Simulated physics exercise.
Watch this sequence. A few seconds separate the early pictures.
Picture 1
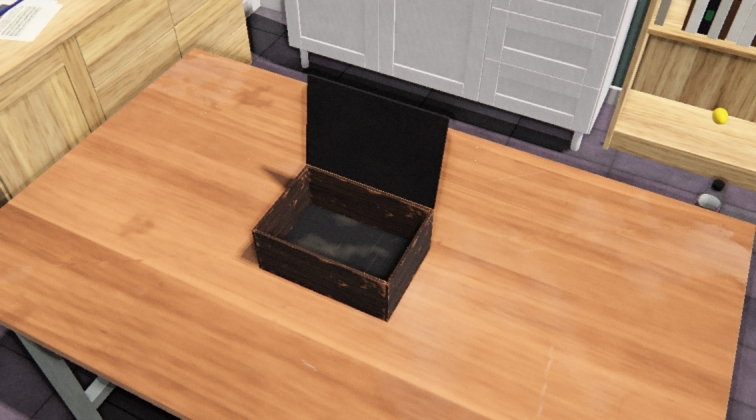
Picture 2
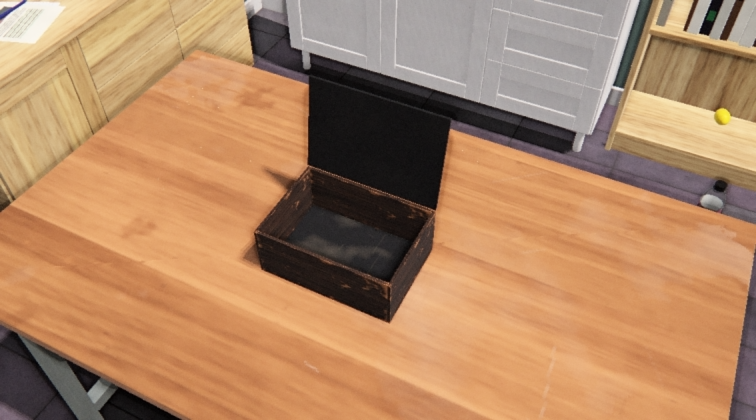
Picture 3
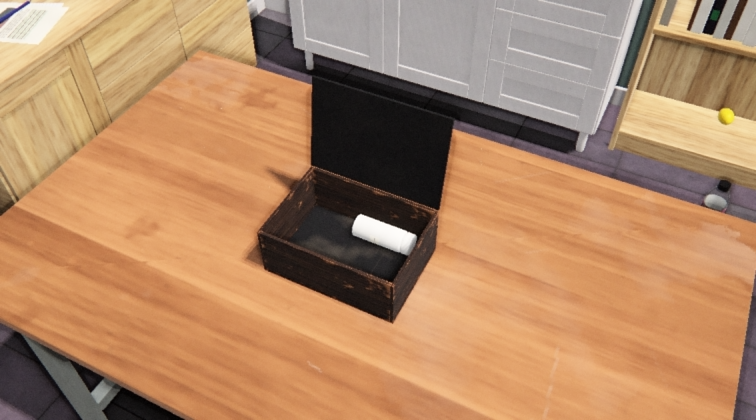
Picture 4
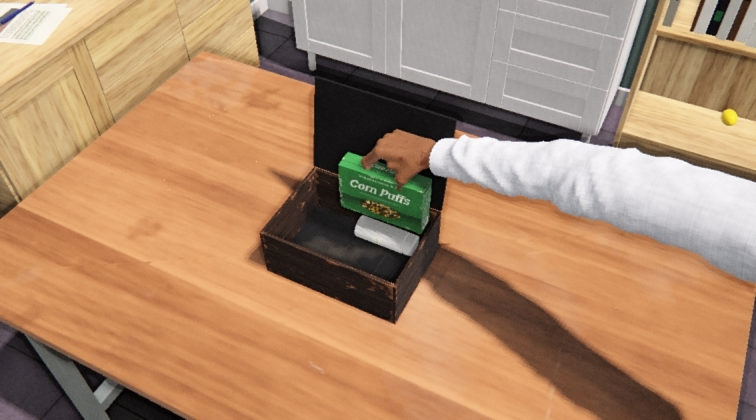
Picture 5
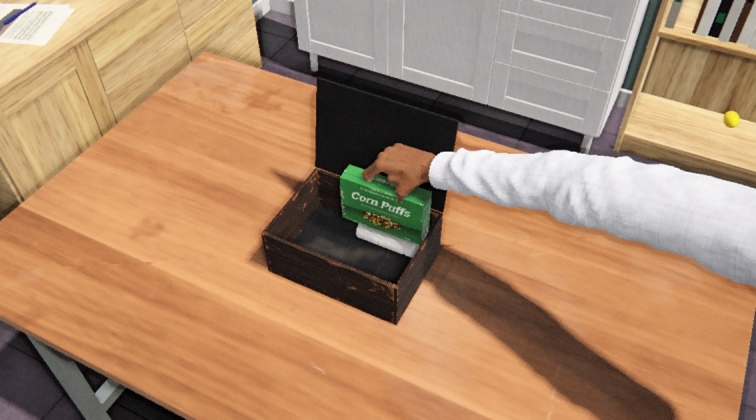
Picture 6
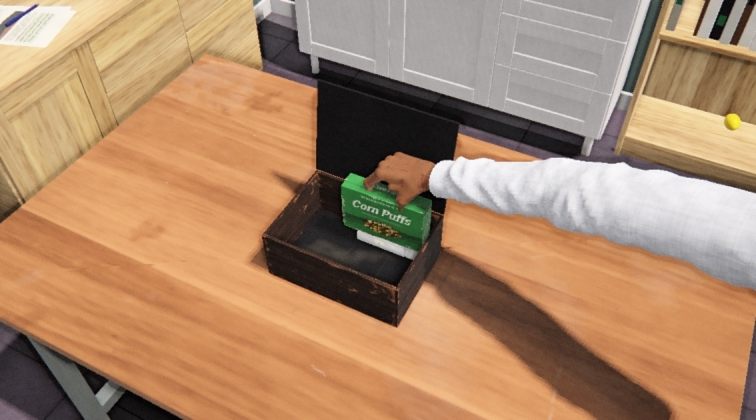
At the start, an open dark wooden box sits empty on a wooden table, and then a white cylindrical object appears inside it. A hand in a white sleeve then holds a green Corn Puffs packet over the box and lowers it slightly, increasingly covering the white object, with the fingers still gripping it.
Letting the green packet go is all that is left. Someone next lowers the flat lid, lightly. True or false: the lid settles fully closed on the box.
True.
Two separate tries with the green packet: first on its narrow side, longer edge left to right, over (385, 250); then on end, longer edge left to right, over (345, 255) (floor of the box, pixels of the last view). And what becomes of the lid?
The lid goes all the way down the first time and stays partly open the second time.
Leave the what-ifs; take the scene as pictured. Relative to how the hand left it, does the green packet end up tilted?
Simply put, it gets tilted.
Then, 0.50 s after the last picture, green packet on its side near (365, 272).
Then, 1.60 s after the last picture, lid 58° above the rim; green packet on its side near (364, 274).
Then, 1.90 s after the last picture, lid 15° above the rim; green packet on its side near (364, 274).
At rest, lid shut; tipped over in the box, green packet; white shaker in place. Seen from the same camera at the end, green packet near (364, 274).
